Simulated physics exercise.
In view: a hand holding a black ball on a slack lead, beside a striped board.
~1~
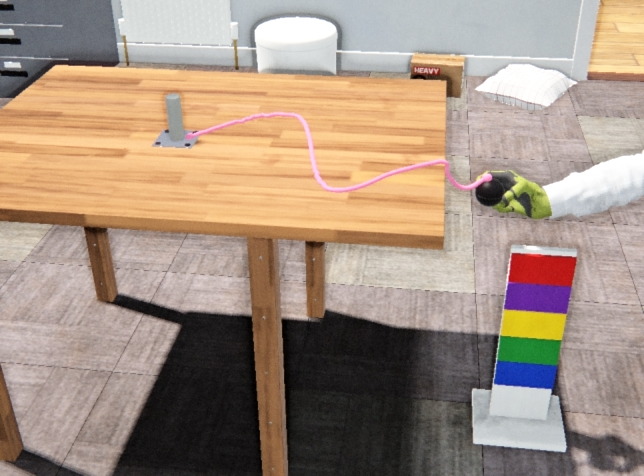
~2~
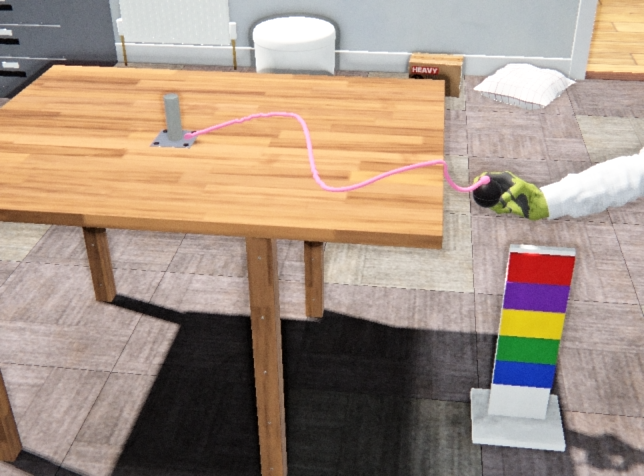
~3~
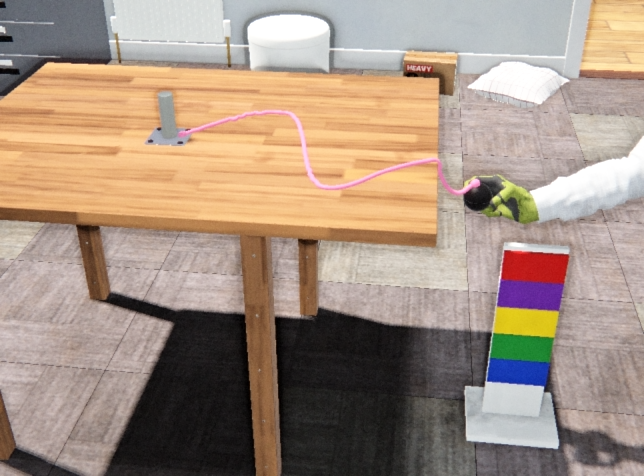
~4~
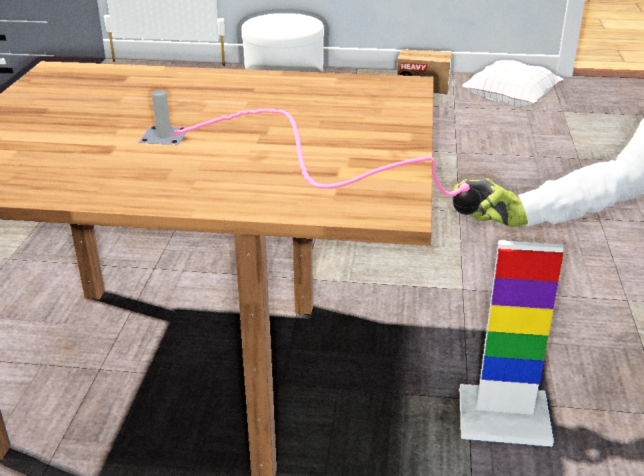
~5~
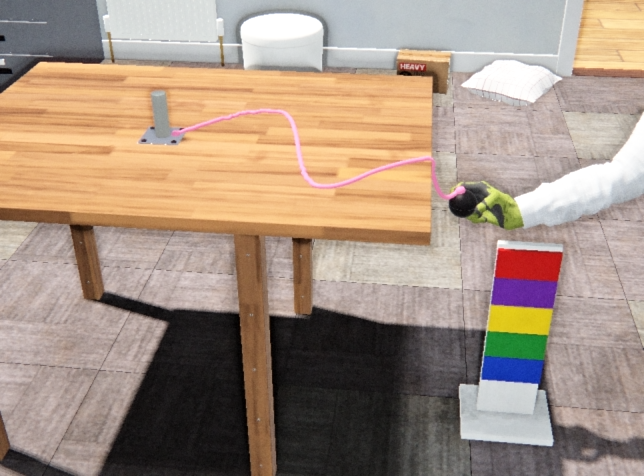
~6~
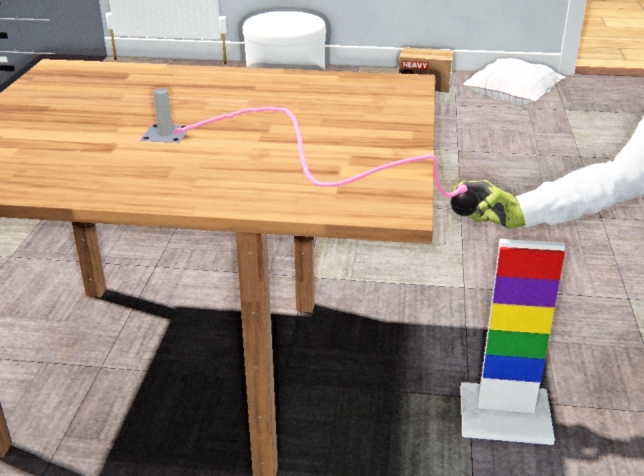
A room with grey carpet tiles is seen from slightly above, looking across a wooden table. A pink lead curves slackly from a grey post on the tabletop to a black ball held beyond the right edge by a green-gloved, white-sleeved hand, above a board striped red, purple, yellow, green and blue. The camera shifts slightly right, then almost steadies, while the hand and ball barely move.
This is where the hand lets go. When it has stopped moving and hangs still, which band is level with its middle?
Blue.
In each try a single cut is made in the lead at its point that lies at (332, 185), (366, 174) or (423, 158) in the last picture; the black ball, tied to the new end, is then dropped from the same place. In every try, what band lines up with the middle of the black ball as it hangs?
First try: None, it hangs higher; second try: Red; third try: Yellow.
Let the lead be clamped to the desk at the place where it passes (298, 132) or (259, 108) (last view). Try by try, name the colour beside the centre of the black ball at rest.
Note: Try 1 yellow; try 2 green.
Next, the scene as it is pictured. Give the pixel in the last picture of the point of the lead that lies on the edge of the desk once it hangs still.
That would be the bit at (303, 160).
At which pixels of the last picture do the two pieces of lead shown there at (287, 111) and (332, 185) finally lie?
The first finishes about (311, 140) and the second about (429, 205).
A little later, ball near (407, 350); level with blue.
Next, ball near (428, 358); level with blue.
When it is over, ball near (416, 352); level with blue. Its centre hangs level with the blue band.
